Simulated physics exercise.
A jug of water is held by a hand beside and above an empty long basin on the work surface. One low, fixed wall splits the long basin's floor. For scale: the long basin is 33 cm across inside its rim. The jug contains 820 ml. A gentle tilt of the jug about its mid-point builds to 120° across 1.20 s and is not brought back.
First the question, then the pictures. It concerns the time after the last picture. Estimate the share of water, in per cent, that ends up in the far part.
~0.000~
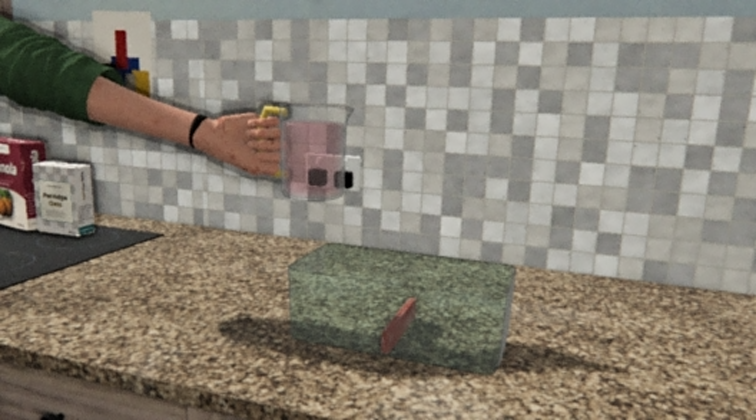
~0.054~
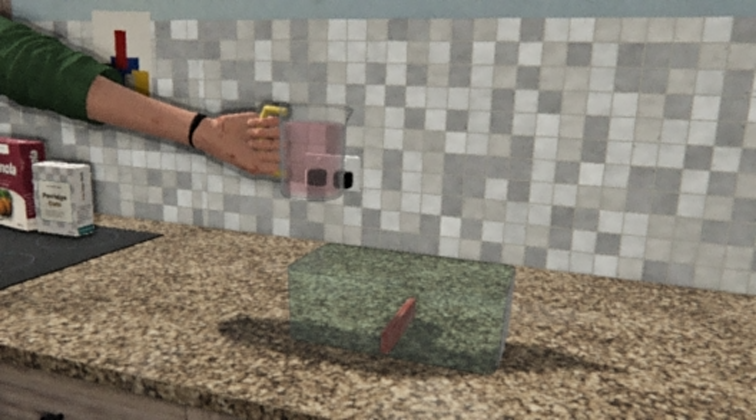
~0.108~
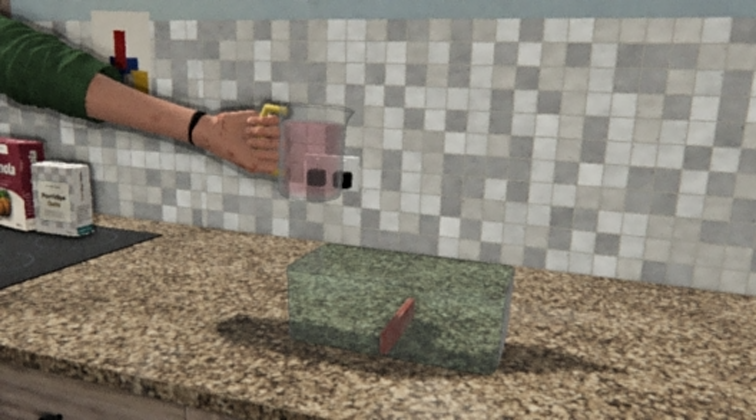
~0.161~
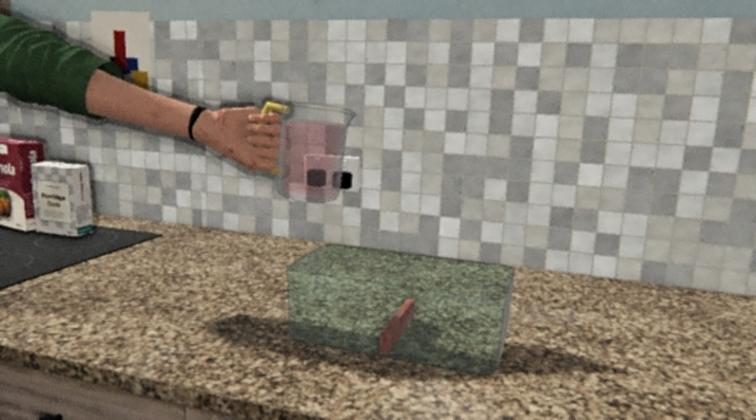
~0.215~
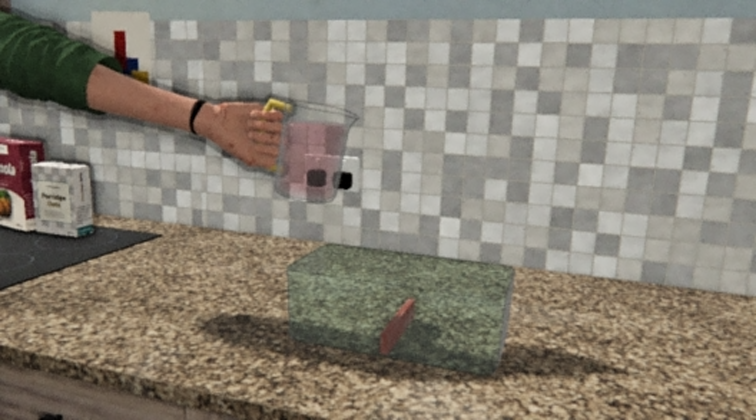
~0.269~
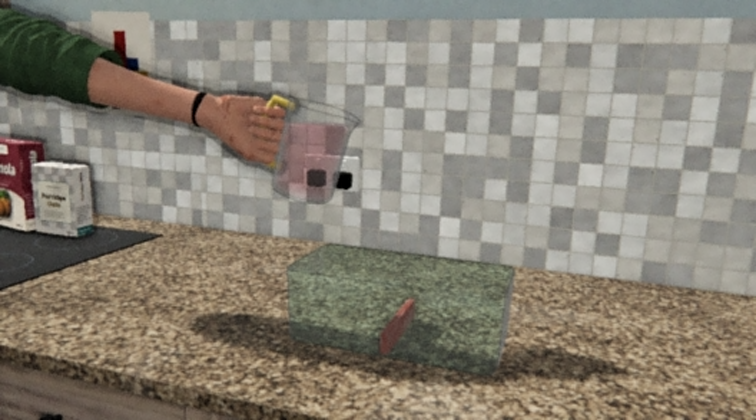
About 52 per cent.
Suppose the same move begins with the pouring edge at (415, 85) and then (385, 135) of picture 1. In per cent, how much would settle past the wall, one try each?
Result: 70 per cent, then 85 per cent.
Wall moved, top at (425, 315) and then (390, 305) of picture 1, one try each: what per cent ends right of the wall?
It comes to 5 per cent, and then 70 per cent.
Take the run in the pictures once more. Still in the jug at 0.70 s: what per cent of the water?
Around 82 percent.
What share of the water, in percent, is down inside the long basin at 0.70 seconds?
The basin holds roughly 3 in a hundred parts at that moment.
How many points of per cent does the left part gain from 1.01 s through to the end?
That works out to roughly 30 per cent of the whole.
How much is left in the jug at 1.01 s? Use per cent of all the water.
20 per cent or thereabouts.
Then, 0.70 s in, the tilt is 75° and 81 per cent is still to pour, 0 is left of the wall and 3 right of it.
Then, 1.01 s in, the tilt is 113° and 21 per cent is still to pour, 16 is left of the wall and 41 right of it.
Then, 1.34 s in, the tilt is 120° and 0 per cent is still to pour, 45 is left of the wall and 51 right of it.
Then, 1.70 s in, the tilt is 120° and 0 per cent is still to pour, 46 is left of the wall and 52 right of it.
Finally, 46 per cent lies left of the wall, 52 right of it and 2 outside.
